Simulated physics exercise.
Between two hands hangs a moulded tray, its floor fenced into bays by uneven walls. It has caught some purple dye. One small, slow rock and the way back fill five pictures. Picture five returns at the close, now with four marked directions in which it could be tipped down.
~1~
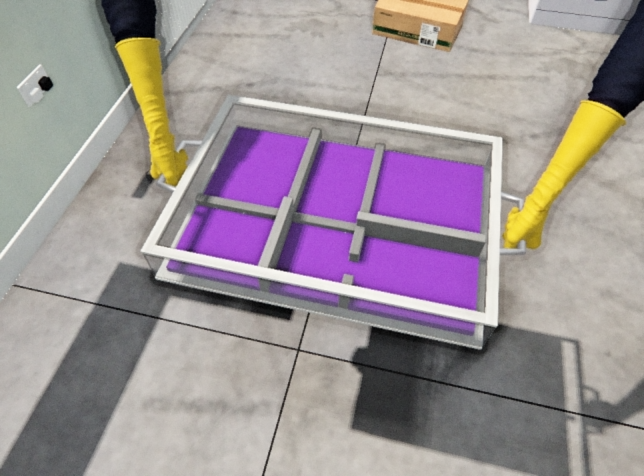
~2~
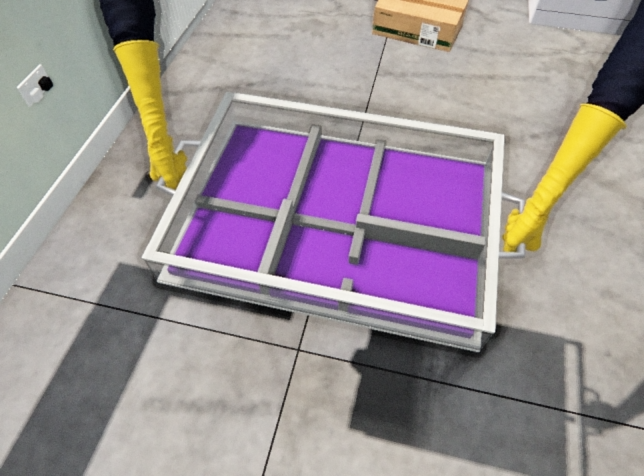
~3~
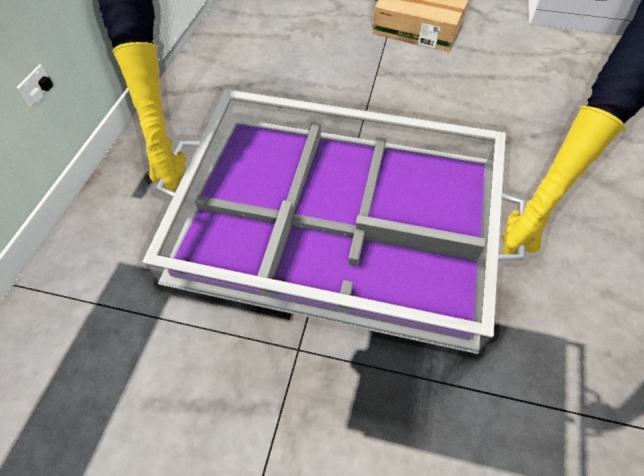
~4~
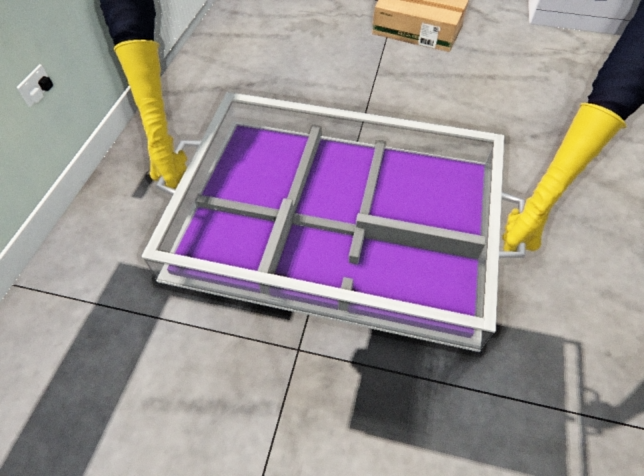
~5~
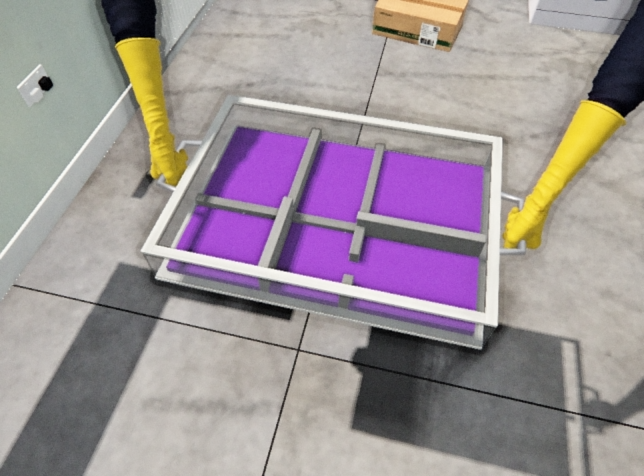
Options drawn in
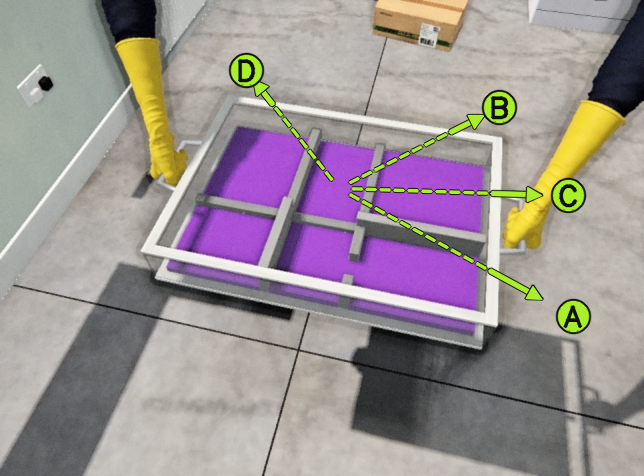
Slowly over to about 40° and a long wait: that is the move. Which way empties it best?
Go for D.
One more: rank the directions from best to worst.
The order is D, B, A, C.
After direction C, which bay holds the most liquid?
That is the back right bay.
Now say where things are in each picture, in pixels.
The tray is level; deepest in the front middle bay, at (314, 258), shallowest in the back middle, in the first picture.
Tipped about 3° down to the front; no wall is crossed, in the second picture.
Tipped about 6° down to the front; no wall is crossed, in the third picture.
Tipped about 3° down to the front; no wall is crossed, in the fourth picture.
The tray is level; deepest in the front right bay, at (414, 278), shallowest in the back middle, in the fifth picture.
In lime, A ends at (537, 296); B ends at (479, 117); C ends at (536, 194); D ends at (256, 84).
If A is chosen, about 34 % stays in the tray, the largest part in the front right bay.
If B is chosen, about 20 % stays in the tray, the largest part in the back right bay.
If C is chosen, about 44 % stays in the tray, the largest part in the back right bay.
If D is chosen, about 16 % stays in the tray, the largest part in the back left bay.
